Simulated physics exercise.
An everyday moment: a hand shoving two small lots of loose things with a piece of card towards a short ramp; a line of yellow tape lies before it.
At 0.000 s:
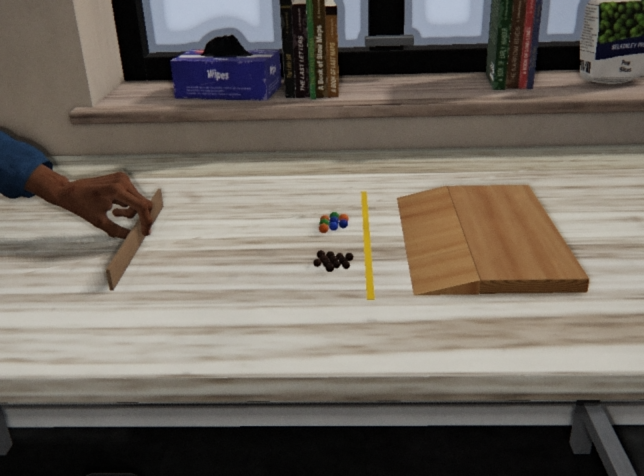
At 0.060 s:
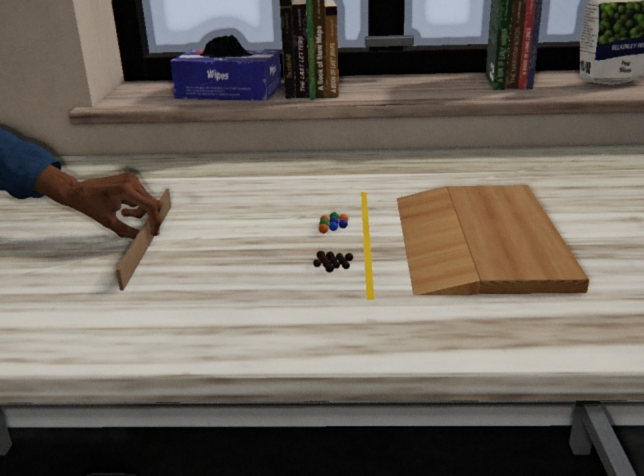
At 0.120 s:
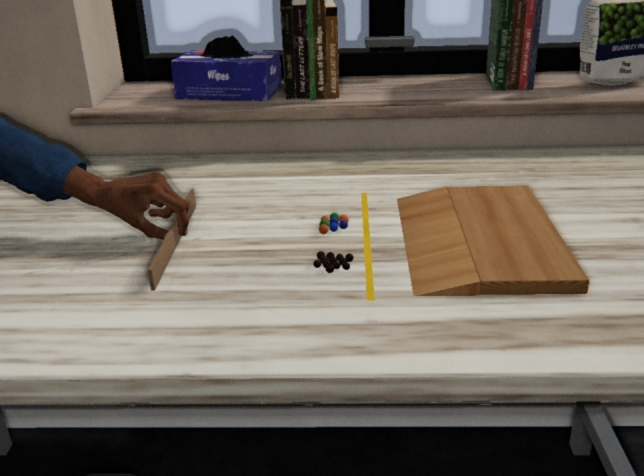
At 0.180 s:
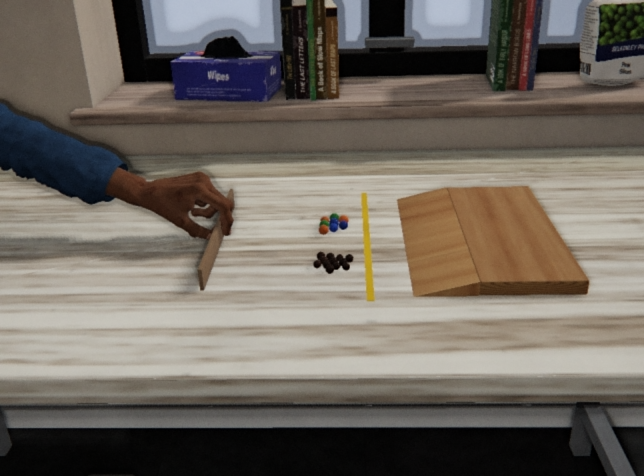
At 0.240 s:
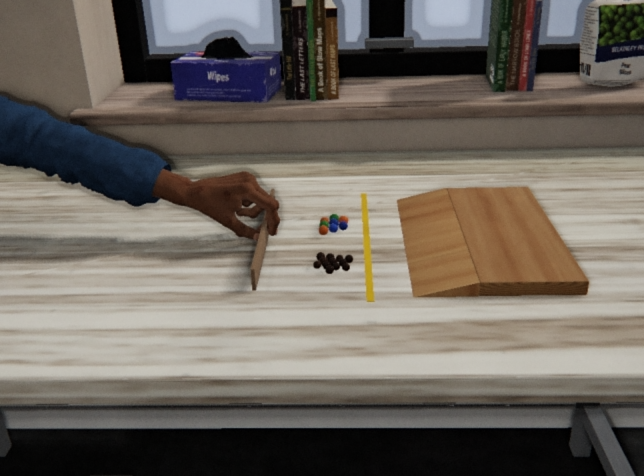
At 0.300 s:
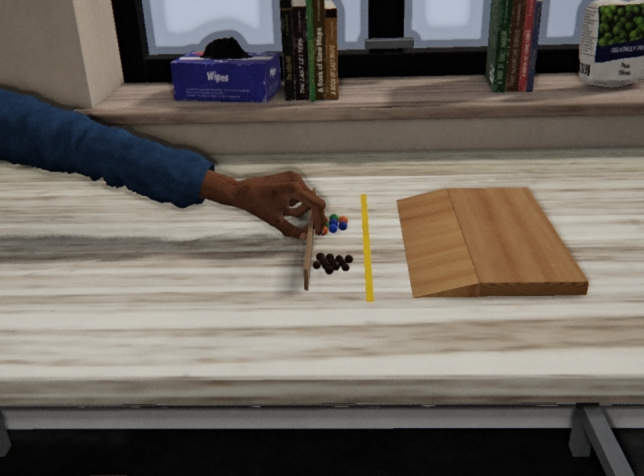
A hand slides a piece of card rightward across the table to two small clusters of balls.
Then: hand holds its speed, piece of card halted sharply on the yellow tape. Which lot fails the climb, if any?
The near lot succeeds; the far lot succeeds.
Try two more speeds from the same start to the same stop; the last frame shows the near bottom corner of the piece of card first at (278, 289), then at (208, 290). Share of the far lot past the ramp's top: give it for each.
You'd see roughly 100 in a hundred the first time and roughly 10 in a hundred the next.
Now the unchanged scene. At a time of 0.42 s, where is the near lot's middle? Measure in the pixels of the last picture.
I'd place its centre close to (426, 261).
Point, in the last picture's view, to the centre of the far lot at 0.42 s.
I'd mark it somewhere close to (412, 215).
After 0.35 s, piece of card still moving, near (352, 223); near lot all short of the ramp; far lot all short of the ramp.
After 0.42 s, piece of card stopped at the yellow tape; near lot nearly all on the ramp, a small part short of the ramp; far lot most on the ramp, about a quarter short of the ramp.
After 0.70 s, piece of card stopped at the yellow tape; near lot all past the top; far lot all past the top.
By the end (1.6 s), piece of card stopped at the yellow tape; near lot all past the top; far lot all past the top.
